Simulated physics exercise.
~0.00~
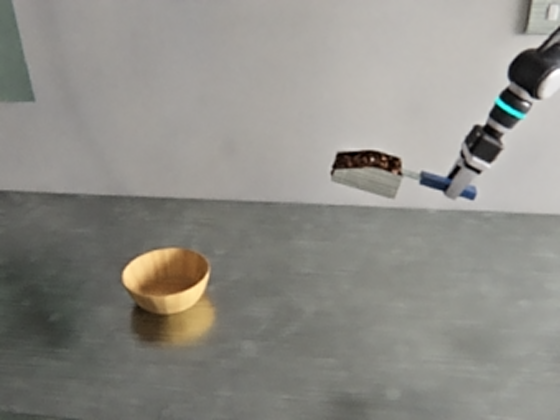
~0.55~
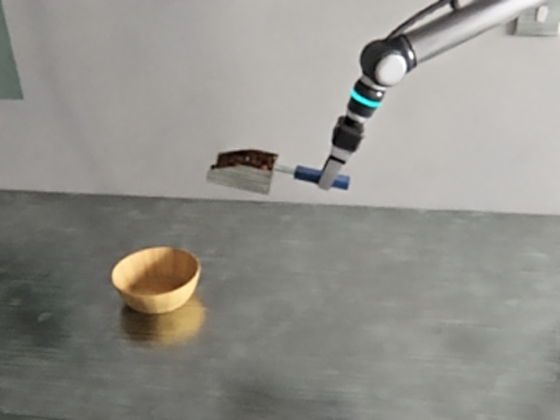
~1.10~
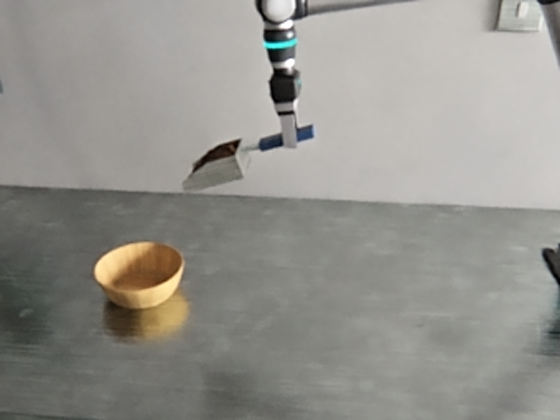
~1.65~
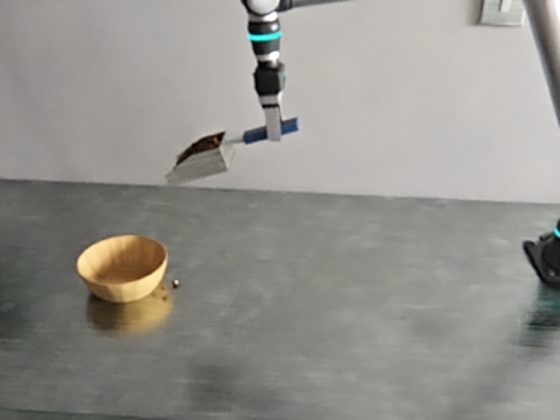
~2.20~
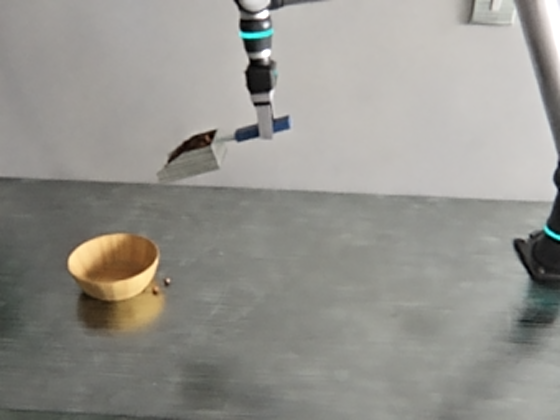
A robot arm with a glowing turquoise ring carries a blue-handled, pale metal scoop heaped with dark brown pellets above a dark grey table, seen from the side against a plain light wall. A round wooden bowl sits on the table at the left. The arm moves the scoop leftward toward the bowl, then tips its open front downward. A couple of pellets drop and land on the table just right of the bowl. The scoop stops, still tilted and loaded, up and to the right of the bowl, which remains empty.
